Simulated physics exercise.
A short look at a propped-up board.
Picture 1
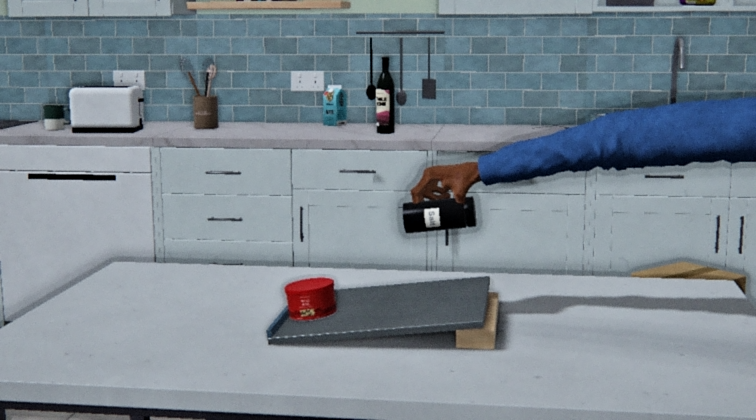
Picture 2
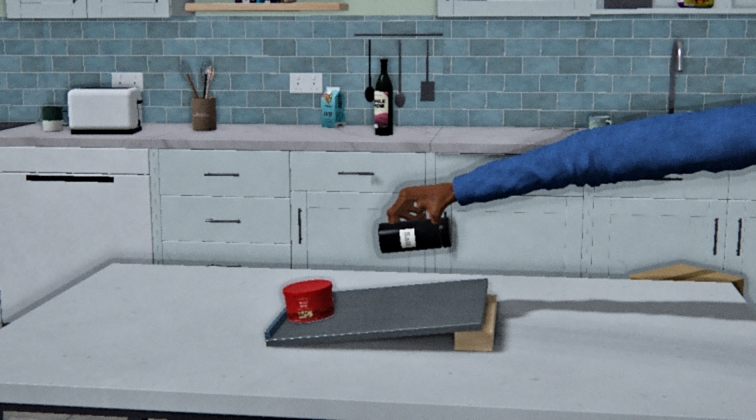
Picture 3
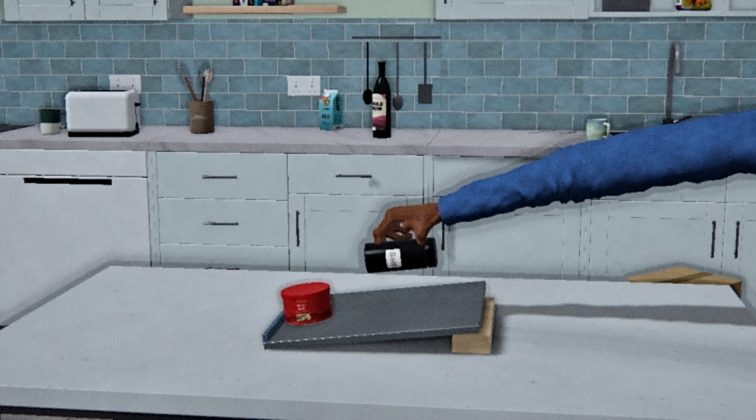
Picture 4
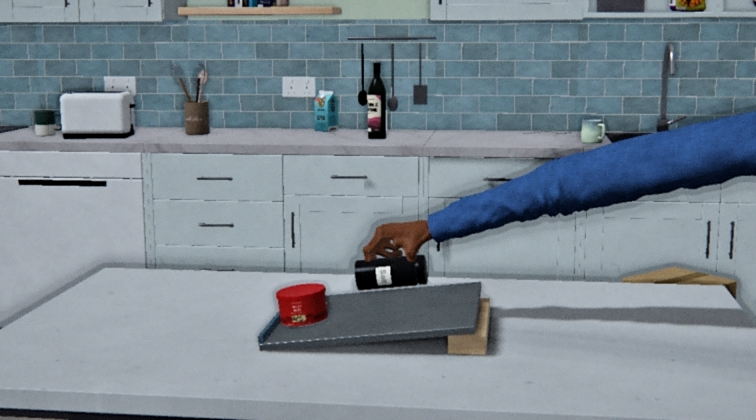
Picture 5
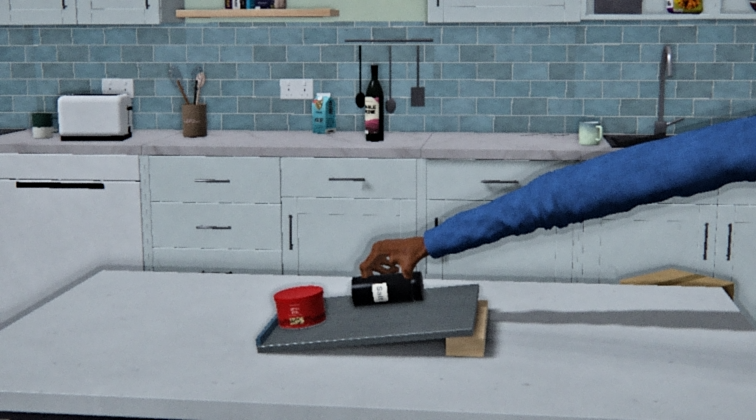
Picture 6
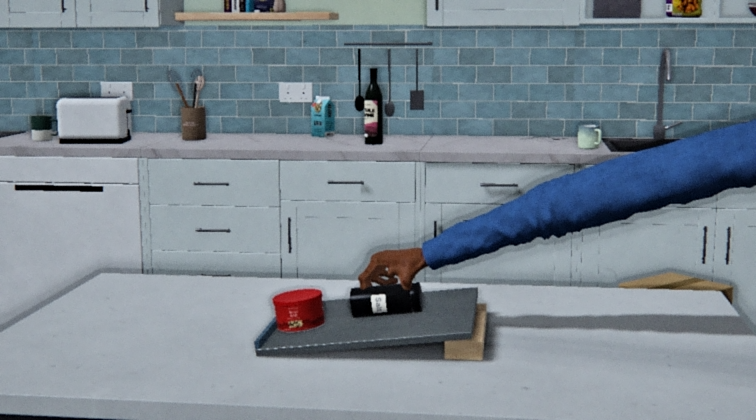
A hand in a blue sleeve holds a black jar on its side above a propped-up grey board and lowers it, drifting slightly left. The jar comes down to the board's sloping surface, right of a red tub at the lower end, with the hand still on it.
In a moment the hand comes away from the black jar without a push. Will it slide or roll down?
The black jar keeps its place.
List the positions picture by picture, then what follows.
The first picture shows coming down; black jar (440, 215); red tub (311, 300).
The second picture shows coming down; black jar (416, 235); red tub (309, 302).
The third picture shows coming down; black jar (401, 255); red tub (307, 305).
The fourth picture shows coming down; black jar (391, 272); red tub (303, 306).
The fifth picture shows coming down; black jar (388, 289); red tub (301, 308).
The sixth picture shows in place under the hand; black jar (387, 300); red tub (299, 311).
Then, 0.30 s later than the last frame, all is still.
Then, 0.70 s later than the last frame, black jar resting near (387, 300).
When it is over, both as before. End places, in pixels of the last picture, black jar near (387, 300). The black jar remains at rest.
